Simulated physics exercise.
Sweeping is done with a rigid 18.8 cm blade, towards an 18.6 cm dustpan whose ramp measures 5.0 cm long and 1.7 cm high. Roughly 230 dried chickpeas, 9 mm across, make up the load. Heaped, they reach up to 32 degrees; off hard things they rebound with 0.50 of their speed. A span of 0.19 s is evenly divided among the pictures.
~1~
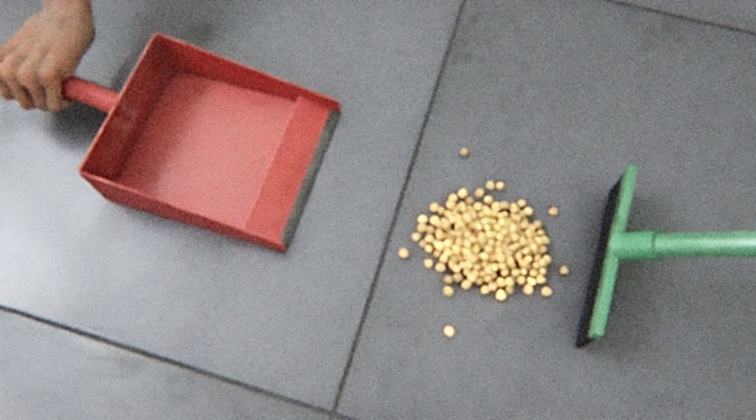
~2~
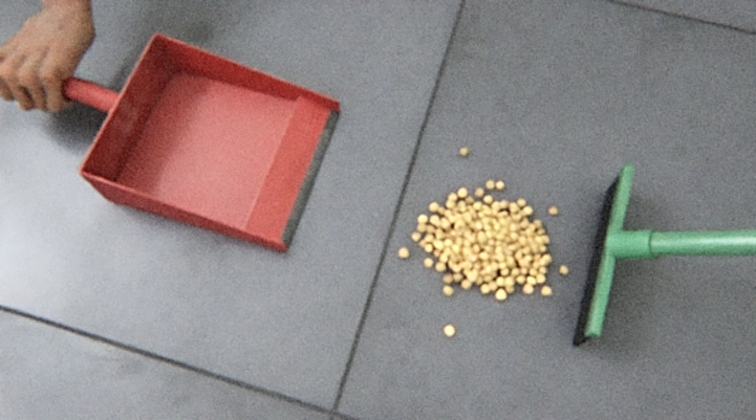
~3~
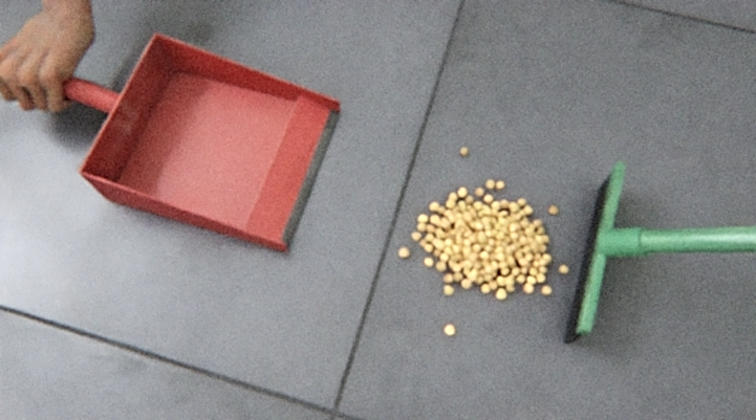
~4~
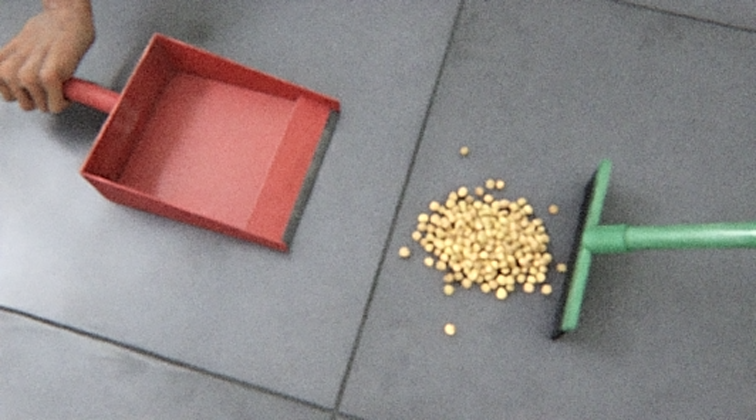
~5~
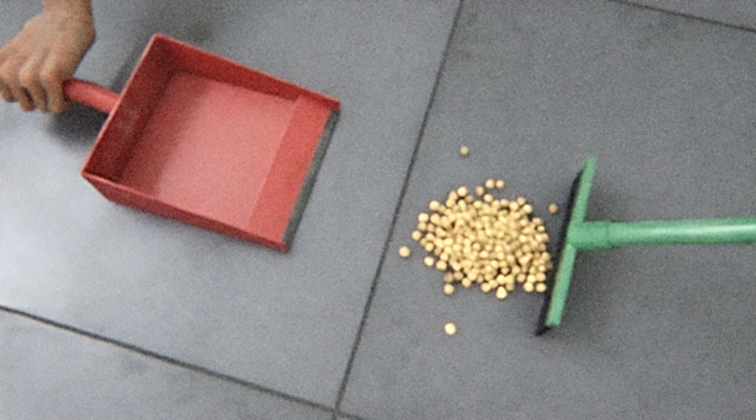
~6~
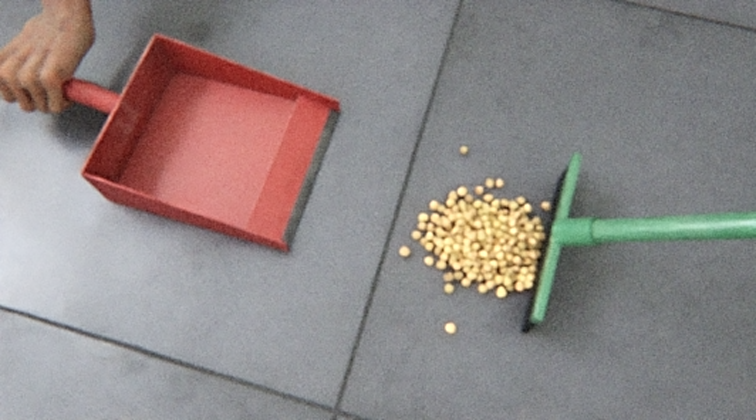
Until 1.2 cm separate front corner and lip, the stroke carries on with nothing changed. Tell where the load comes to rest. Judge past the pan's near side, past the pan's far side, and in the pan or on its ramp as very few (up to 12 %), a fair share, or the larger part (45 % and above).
Past the pan's near side: A fair share, past the pan's far side: Very few, in the pan or on its ramp: The larger part.
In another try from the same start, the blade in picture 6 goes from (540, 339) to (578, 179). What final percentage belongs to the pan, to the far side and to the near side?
Per cent by place - pan 5, far side 0, near side 35.
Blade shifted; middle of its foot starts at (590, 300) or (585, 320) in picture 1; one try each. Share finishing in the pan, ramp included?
Around 40 percent, then around 25 percent.
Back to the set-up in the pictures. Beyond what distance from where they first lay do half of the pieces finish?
Around 22 centimetres.
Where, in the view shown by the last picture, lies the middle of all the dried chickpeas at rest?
Near (300, 192).
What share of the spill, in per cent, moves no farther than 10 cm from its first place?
It comes to near 5 percent.
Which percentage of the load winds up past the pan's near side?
Share at rest: Approx. 15 per cent.
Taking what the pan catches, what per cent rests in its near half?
I'd put it near 70 per cent.
Then, 0.31 s after the last picture, middle of the blade 15 cm from the lip; 0 % over the lip, far side 0 %, near side 10 %.
Then, 0.52 s after the last picture, middle of the blade 6 cm from the lip; 5 % over the lip, far side 0 %, near side 15 %.
Then, 0.84 s after the last picture, middle of the blade 2 cm from the lip; 50 % over the lip, far side 0 %, near side 15 %.
In the end, near side 15 %, far side 0 %, pan 50 %, in front of the lip or behind the blade 35 %.
